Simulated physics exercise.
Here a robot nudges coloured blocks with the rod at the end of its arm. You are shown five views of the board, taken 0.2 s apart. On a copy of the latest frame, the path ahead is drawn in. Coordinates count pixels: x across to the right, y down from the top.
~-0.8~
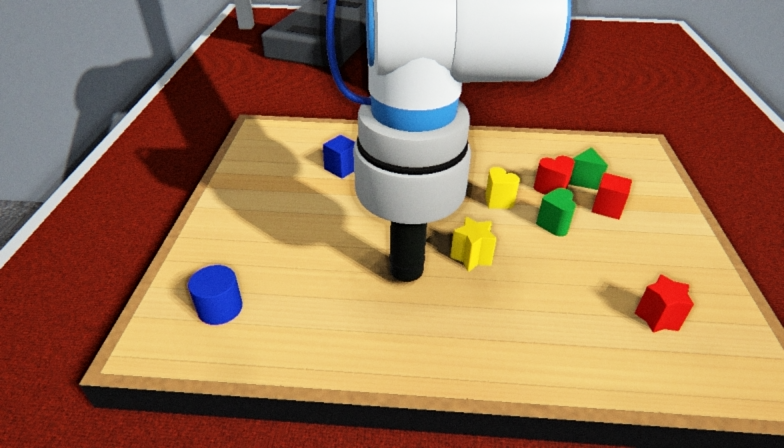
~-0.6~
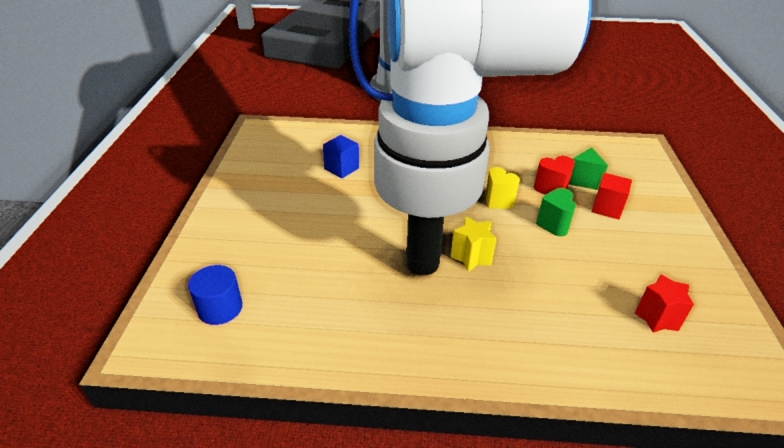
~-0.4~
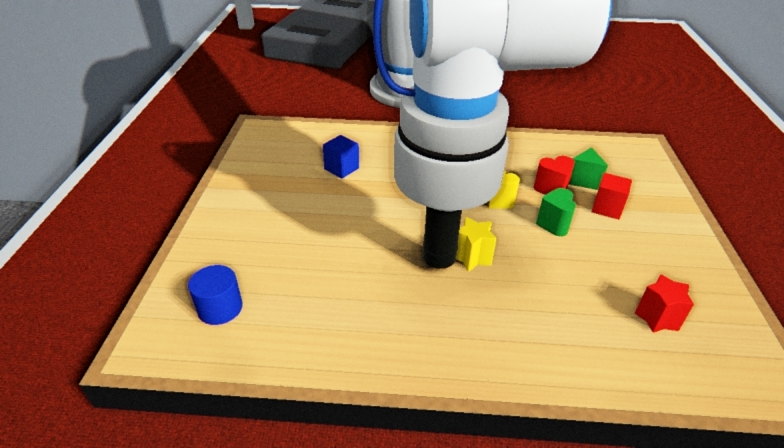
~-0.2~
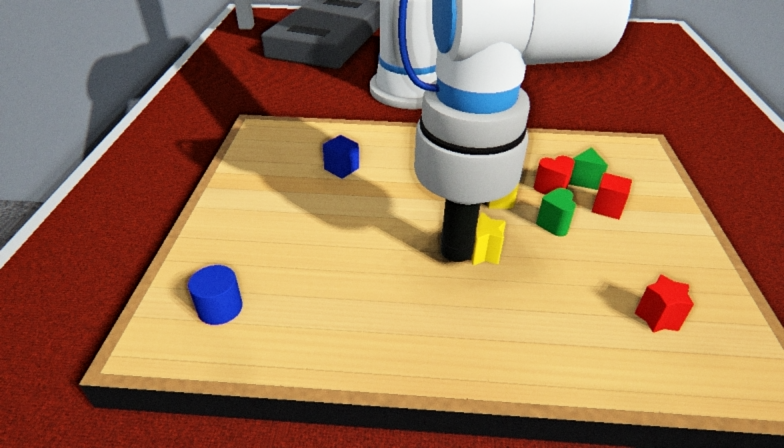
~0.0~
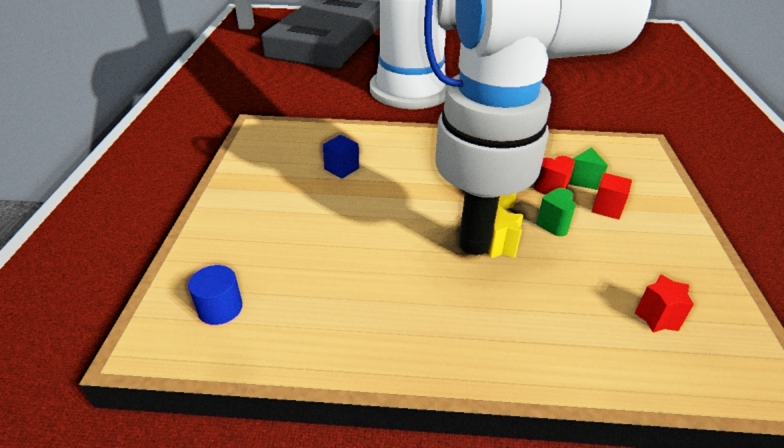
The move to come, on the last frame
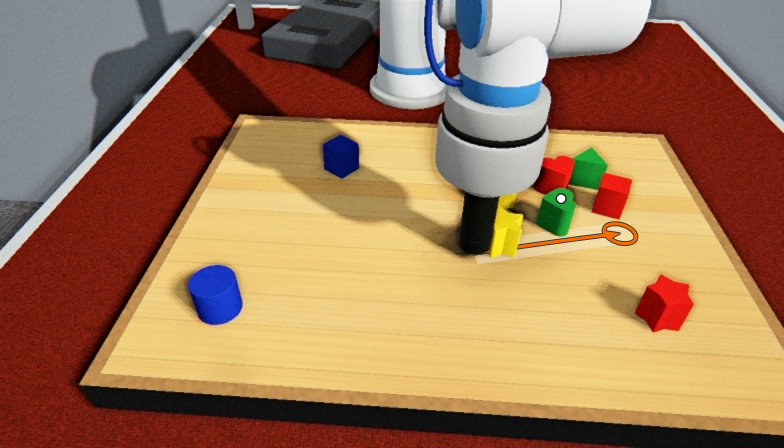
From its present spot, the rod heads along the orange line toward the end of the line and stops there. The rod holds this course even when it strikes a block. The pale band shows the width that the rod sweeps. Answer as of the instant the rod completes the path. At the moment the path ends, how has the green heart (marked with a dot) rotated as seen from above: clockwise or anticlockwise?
It twists anticlockwise.
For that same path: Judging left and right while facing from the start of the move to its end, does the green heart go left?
The answer is yes.
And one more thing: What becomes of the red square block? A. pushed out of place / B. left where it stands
The correct letter is A.
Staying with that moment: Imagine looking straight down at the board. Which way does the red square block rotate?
From the top: Clockwise.
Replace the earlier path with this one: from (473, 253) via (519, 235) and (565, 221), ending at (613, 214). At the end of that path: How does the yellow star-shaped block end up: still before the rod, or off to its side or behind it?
The block stays ahead.
Drawn move, straight from (473, 253) to (620, 233); the dot is on the green heart.
What follows on the original path. One third of the way, rod at (526, 238); yellow star-shaped block at (555, 211); green heart at (566, 196), turned 25° anticlockwise.
Two thirds of the way, rod at (575, 231); yellow star-shaped block at (597, 200), turned 25° anticlockwise; green heart at (590, 182), turned 35° anticlockwise; red square block at (619, 180), turned 15° clockwise.
At the end, rod at (623, 226); yellow heart still; yellow star-shaped block at (617, 189), turned 75° anticlockwise; green heart at (589, 177), turned 45° anticlockwise; red square block at (622, 173), turned 40° clockwise.
